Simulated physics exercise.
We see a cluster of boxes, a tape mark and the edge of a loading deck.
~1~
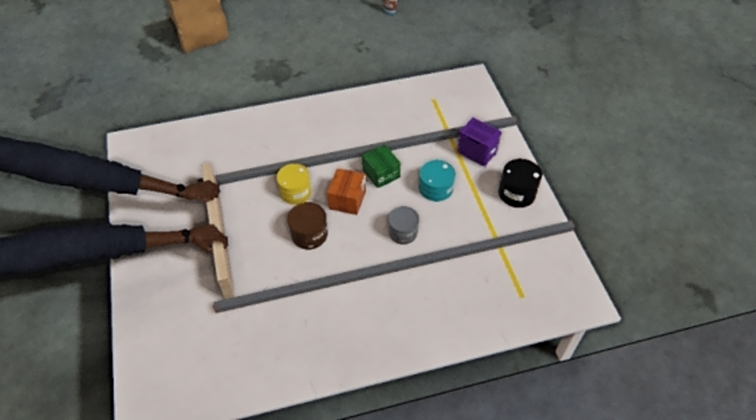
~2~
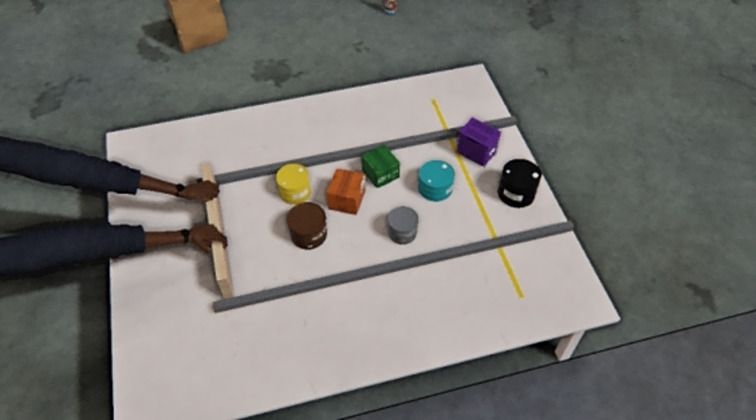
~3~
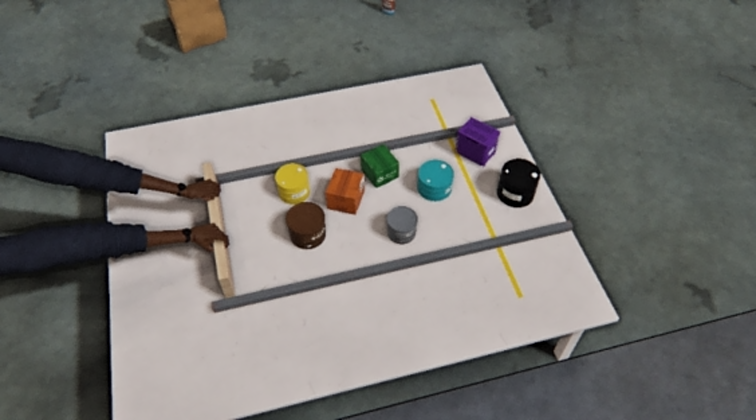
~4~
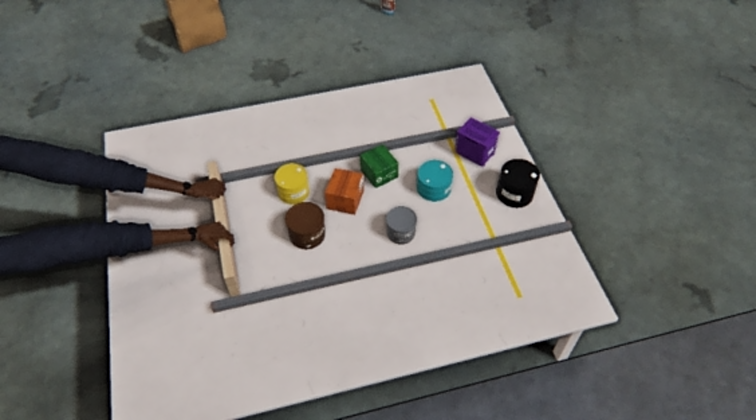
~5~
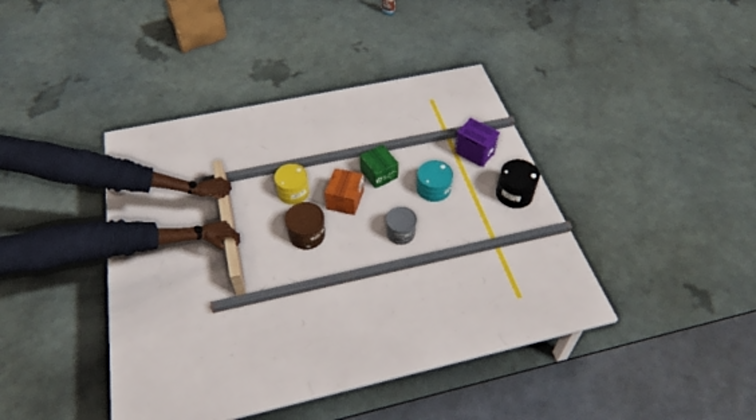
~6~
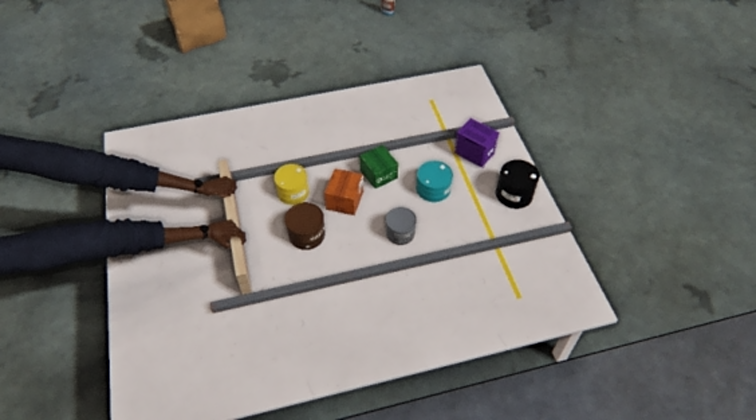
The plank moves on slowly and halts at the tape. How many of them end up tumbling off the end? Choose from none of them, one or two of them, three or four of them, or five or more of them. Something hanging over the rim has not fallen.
One or two of them do.
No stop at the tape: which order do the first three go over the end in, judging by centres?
Sequence: Purple tote, then black canister, then turquoise canister.
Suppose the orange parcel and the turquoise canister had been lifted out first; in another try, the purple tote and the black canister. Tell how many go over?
Tally per try: 0 / 0.
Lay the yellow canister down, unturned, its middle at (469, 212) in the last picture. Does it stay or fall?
In that case it never drops.
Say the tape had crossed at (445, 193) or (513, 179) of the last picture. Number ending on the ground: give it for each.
First try 0, second try 5.
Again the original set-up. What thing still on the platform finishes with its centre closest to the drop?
The one is the black canister.
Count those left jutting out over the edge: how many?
Overhang count: 1.
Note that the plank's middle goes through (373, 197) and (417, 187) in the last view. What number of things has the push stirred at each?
First position 6; second position 7.
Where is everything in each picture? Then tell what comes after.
In the first picture, black canister (520, 183); purple tote (479, 143); turquoise canister (437, 181); plank (218, 230); tape (473, 187).
In the second picture, purple tote (478, 143); grey pail (403, 226).
In the third picture, turquoise canister (435, 181); orange parcel (346, 191).
In the fourth picture, black canister (518, 183); yellow canister (292, 184).
In the fifth picture, purple tote (476, 143); plank (229, 226).
In the sixth picture, black canister (517, 184); purple tote (476, 144); turquoise canister (434, 181); plank (235, 226); tape (470, 188).
Soon after, none off yet; black canister at rest near (517, 184); purple tote at rest near (476, 144); turquoise canister at rest near (434, 181).
After that, none off yet; black canister at rest near (517, 184); purple tote at rest near (476, 144); turquoise canister displaced about its own width near (458, 181).
In the end, the number that fall off is one or two; gone, purple tote.
